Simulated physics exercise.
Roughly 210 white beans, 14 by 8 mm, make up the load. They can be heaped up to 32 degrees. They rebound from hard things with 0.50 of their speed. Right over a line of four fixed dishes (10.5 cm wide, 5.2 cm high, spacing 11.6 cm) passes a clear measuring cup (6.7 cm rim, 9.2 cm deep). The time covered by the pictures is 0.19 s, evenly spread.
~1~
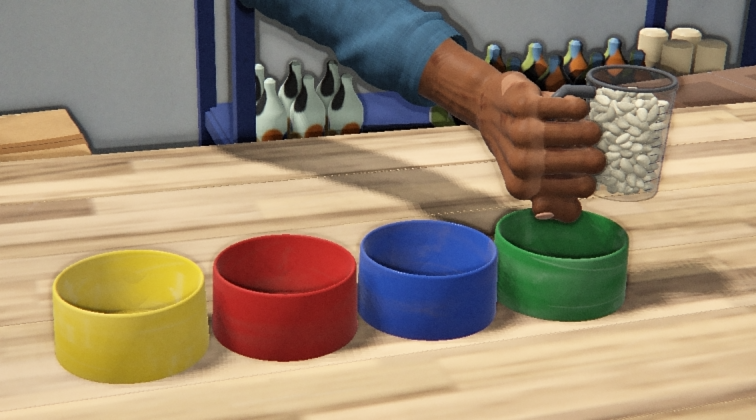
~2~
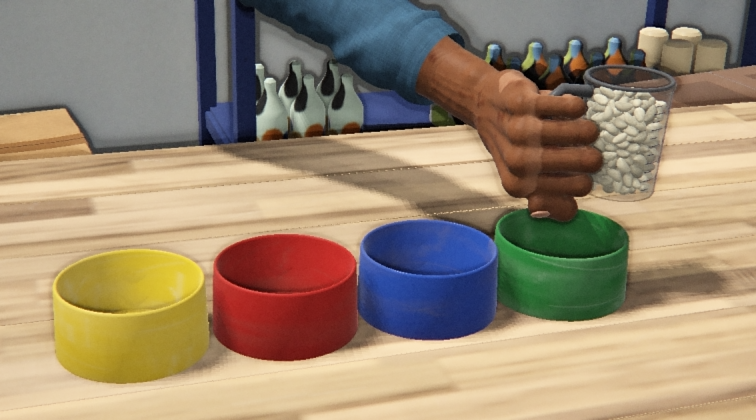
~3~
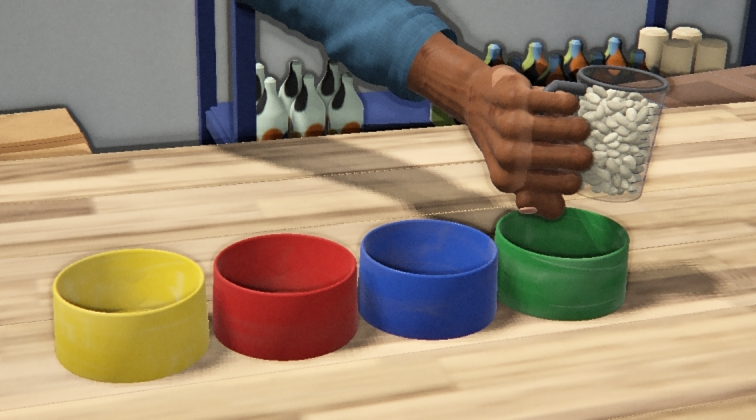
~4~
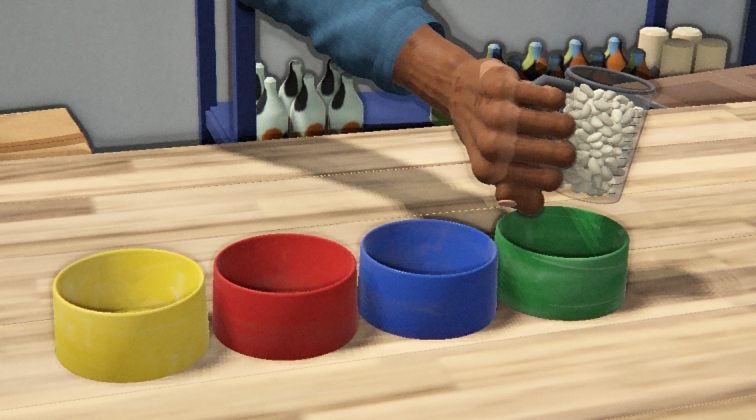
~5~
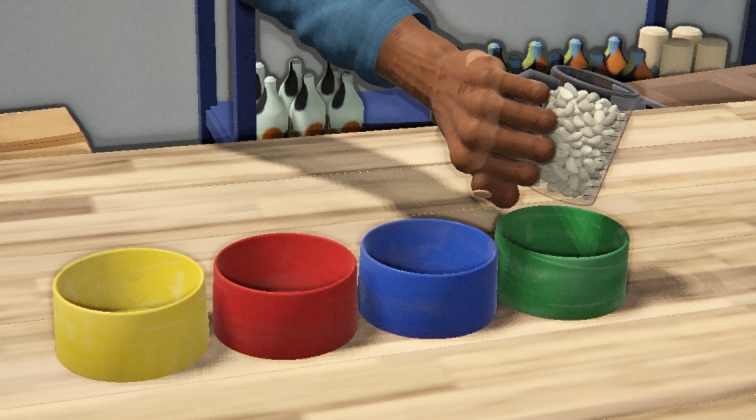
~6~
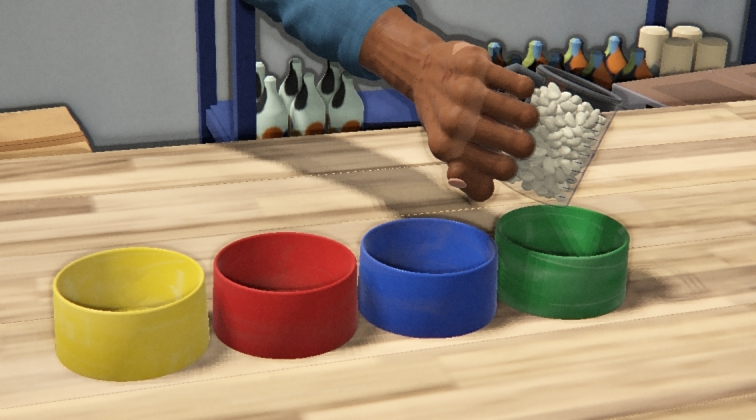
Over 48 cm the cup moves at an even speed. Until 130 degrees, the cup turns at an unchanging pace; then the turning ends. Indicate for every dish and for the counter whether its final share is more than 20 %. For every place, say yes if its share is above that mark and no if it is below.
Red dish: Yes, blue dish: No, green dish: No, yellow dish: Yes, counter: No.
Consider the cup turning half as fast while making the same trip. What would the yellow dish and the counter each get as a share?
The yellow dish 100, the counter 0.
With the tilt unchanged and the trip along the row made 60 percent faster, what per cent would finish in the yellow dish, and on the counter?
Shares: Yellow 90, counter 10.
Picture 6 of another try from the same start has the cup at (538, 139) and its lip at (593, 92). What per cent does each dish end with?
Then red 0, blue 0, green 0, and yellow 100.
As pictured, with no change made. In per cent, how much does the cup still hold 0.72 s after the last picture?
It comes to about 45 percent.
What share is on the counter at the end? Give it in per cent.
I'd reckon around 5 per cent.
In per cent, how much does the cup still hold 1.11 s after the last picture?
Around 0 in a hundred.
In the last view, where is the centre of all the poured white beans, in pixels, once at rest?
I'd say roughly (158, 324).
Then, 0.43 s after the last picture, tilt 90 degrees; cup holds 100 %.
Then, 0.72 s after the last picture, tilt 130 degrees; cup holds 45 %, red 30 %, yellow 15 %.
Then, 1.11 s after the last picture, tilt 130 degrees; cup holds 0 %, red 30 %, yellow 60 %.
In the end, red 30 %, blue 0 %, green 0 %, yellow 60 %, counter 5 %.
